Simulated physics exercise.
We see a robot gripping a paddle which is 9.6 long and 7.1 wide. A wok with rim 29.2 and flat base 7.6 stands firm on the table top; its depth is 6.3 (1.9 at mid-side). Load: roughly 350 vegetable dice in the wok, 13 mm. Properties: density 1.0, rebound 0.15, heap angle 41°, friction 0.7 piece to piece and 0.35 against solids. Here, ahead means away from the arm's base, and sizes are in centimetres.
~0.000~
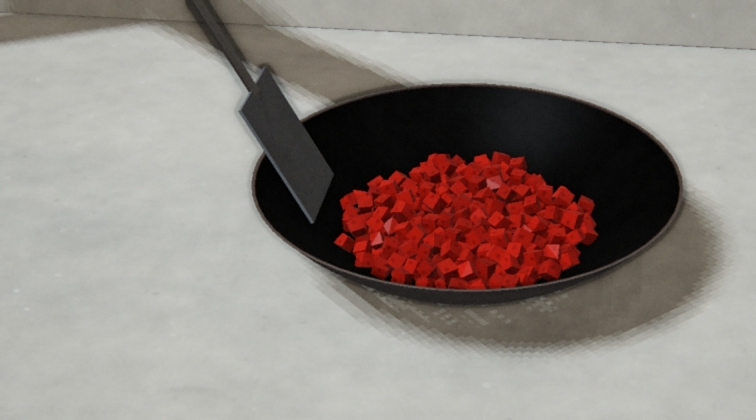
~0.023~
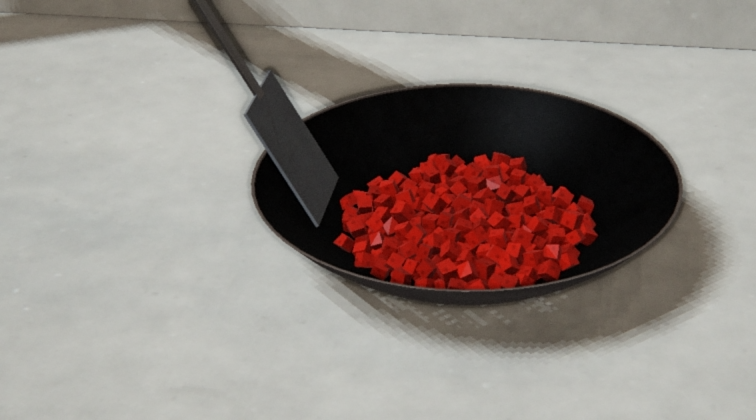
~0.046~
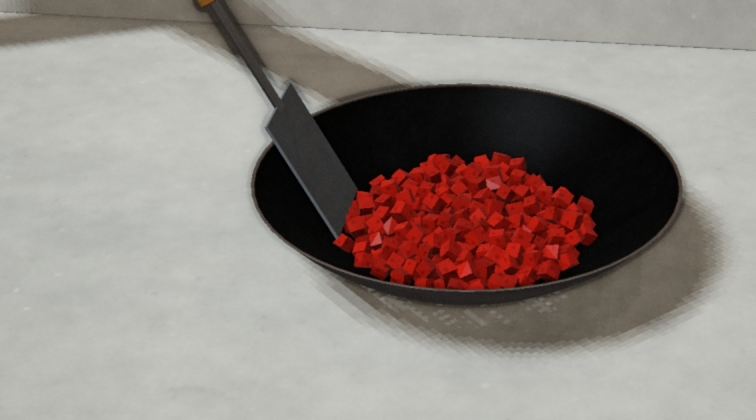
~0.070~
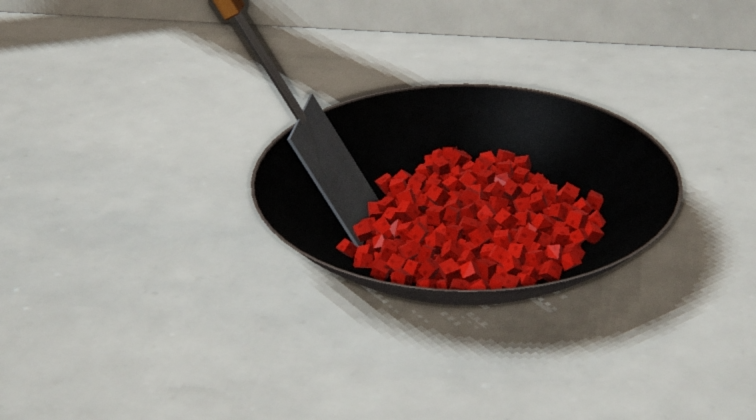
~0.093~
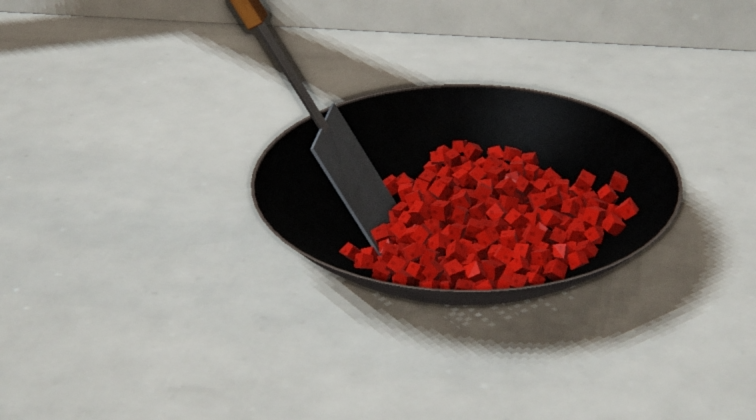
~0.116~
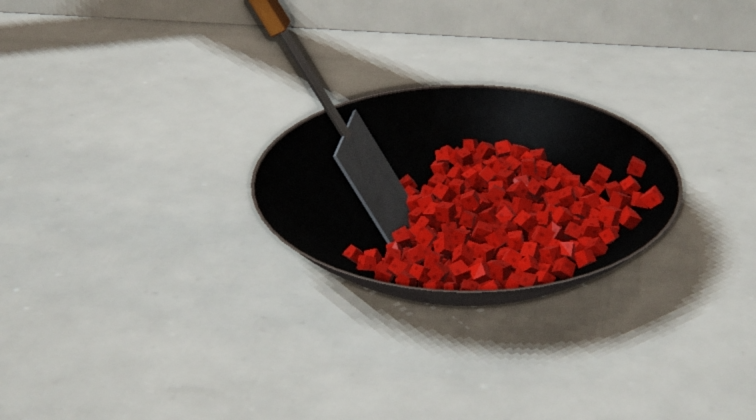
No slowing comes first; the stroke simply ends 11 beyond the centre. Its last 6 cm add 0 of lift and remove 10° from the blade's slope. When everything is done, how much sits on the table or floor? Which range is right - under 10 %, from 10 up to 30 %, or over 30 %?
Right range: Over 30 %.
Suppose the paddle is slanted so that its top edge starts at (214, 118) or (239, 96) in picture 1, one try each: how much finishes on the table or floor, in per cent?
I'd say near 35 per cent for the first and near 40 per cent for the second.
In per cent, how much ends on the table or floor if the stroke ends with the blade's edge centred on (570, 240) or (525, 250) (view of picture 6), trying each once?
About 20 and 5 per cent.
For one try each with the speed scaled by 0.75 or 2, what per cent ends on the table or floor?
Around 35 per cent, then around 50 per cent, would end on the table or floor.
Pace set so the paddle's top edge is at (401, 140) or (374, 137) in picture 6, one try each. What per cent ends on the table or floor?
Roughly 50 per cent, then roughly 50 per cent.
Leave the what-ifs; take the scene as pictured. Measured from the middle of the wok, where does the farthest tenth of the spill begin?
That distance is around 30 cm.
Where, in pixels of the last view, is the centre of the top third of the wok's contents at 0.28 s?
I'd put it close to (632, 177).
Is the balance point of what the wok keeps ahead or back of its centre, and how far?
Offset: About 4.0 cm, ahead.
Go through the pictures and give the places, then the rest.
The first picture shows the paddle top edge at (252, 88), sloping 61°; upper third of the load around (463, 207), from x 345 to 585, top at y 160; 353 in the wok.
The second picture shows the paddle top edge at (257, 92), sloping 61°; upper third of the load around (463, 207), from x 345 to 585, top at y 160.
The third picture shows the paddle top edge at (278, 104), sloping 61°; upper third of the load around (463, 208), from x 345 to 585, top at y 160.
The fourth picture shows the paddle top edge at (300, 116), sloping 61°; upper third of the load around (470, 206), from x 350 to 595, top at y 155.
The fifth picture shows the paddle top edge at (323, 125), sloping 61°; upper third of the load around (491, 201), from x 350 to 625, top at y 145.
The sixth picture shows the paddle top edge at (345, 132), sloping 61°; upper third of the load around (513, 201), from x 355 to 650, top at y 145; 353 in the wok.
After 0.20 s, sloping 61°, highest piece 8 above the table; 350 in the wok, 3 on the blade or in flight.
After 0.28 s, sloping 58°, highest piece 10 above the table; 327 in the wok, 1 on the table or floor, 25 on the blade or in flight.
After 0.52 s, sloping 51°, highest piece 8 above the table; 200 in the wok, 146 on the table or floor, 7 on the blade or in flight.
After 1.57 s, sloping 51°, highest piece 7 above the table; 199 in the wok, 154 on the table or floor.
In the end, 199 in the wok, 154 on the table or floor. That is 44 % on the table or floor.
